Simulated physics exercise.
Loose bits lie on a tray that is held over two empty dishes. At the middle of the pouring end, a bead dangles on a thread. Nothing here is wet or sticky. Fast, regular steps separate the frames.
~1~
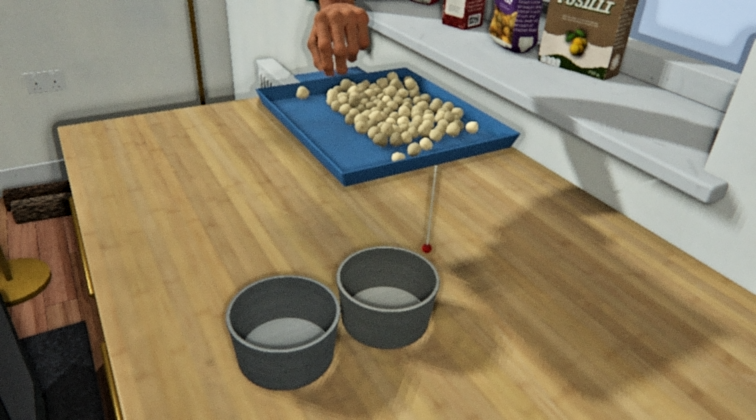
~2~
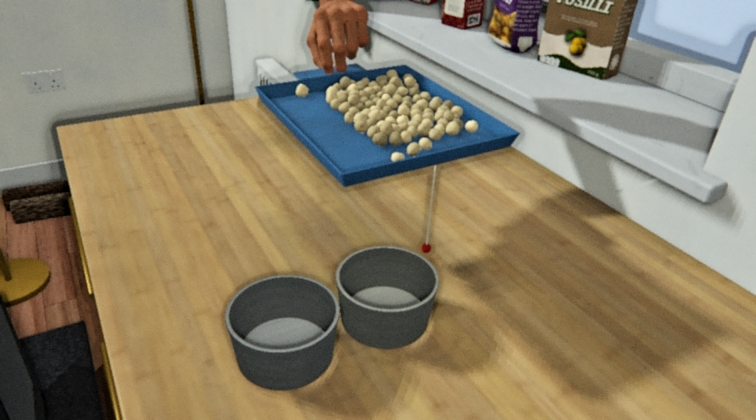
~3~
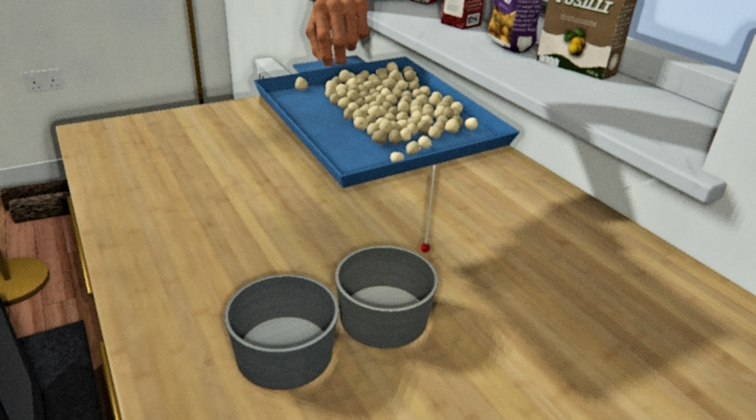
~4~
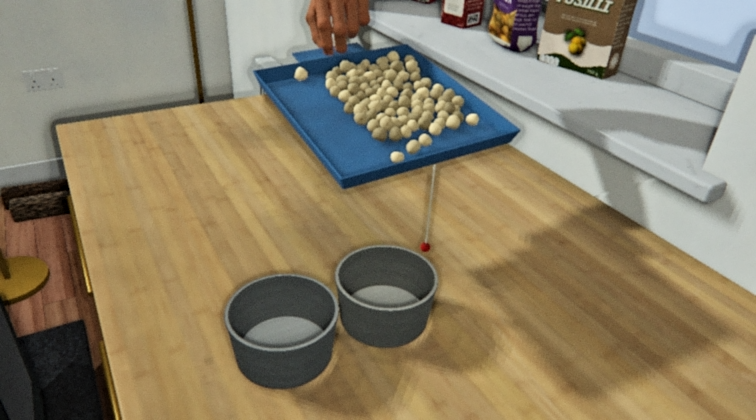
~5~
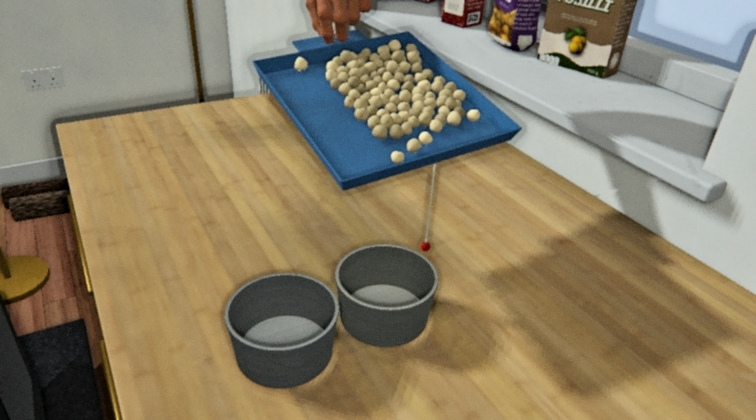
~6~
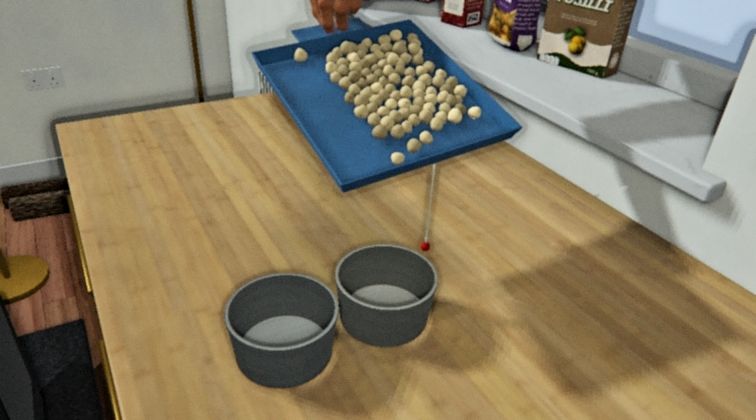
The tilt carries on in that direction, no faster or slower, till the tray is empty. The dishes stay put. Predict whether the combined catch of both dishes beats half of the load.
The combined catch beats half.
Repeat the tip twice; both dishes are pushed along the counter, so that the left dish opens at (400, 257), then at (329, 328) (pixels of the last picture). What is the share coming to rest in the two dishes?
The first try yields 0% and the second yields 70%.
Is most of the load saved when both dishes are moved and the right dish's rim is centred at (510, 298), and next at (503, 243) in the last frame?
For the earlier try a smaller portion is kept, for the later one a smaller portion.
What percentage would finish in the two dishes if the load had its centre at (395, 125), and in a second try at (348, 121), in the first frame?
You'd get near 50 percent first and near 60 percent after that.
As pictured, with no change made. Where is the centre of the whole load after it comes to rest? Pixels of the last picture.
About (382, 321).
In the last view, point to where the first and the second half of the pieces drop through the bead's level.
The first part passes (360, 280); everything after passes (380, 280).
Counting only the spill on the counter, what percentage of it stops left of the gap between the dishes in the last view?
I'd say some 10 in a hundred.
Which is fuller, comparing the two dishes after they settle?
The one that comes out ahead is the rightward one.
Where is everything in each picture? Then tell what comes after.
In the first frame, corners of the pouring end at (345, 170) and (513, 132), level; middle of the load at (392, 107), macadamia nuts; left dish at (306, 364); right dish at (413, 324); bead on its thread at (427, 248).
In the second frame, corners of the pouring end at (345, 170) and (513, 132), level; middle of the load at (391, 105).
In the third frame, corners of the pouring end at (344, 172) and (512, 130), tipped barely, lowest at the left corner; middle of the load at (391, 100).
In the fourth frame, corners of the pouring end at (344, 174) and (513, 128), tipped a little, lowest at the left corner; middle of the load at (392, 93).
In the fifth frame, corners of the pouring end at (344, 176) and (514, 126), tipped a little, lowest at the left corner; middle of the load at (393, 86).
In the sixth frame, corners of the pouring end at (344, 179) and (515, 125), tipped clearly, lowest at the left corner; middle of the load at (394, 80); left dish at (304, 362); right dish at (411, 322).
Soon after the last picture, tray tipped steeply; nearly all on the tray; a stray few in the left dish; a stray few outside both; a stray few in the air.
A little later, tray tipped right over; about a third on the tray; a small part in the left dish; about a quarter in the right dish; a small part outside both; about a third in the air.
Later still, tray tipped past a quarter turn; a small part in the left dish; about half in the right dish; about a third outside both.
At rest, tray tipped past a quarter turn; a small part in the left dish; about half in the right dish; about a third outside both.
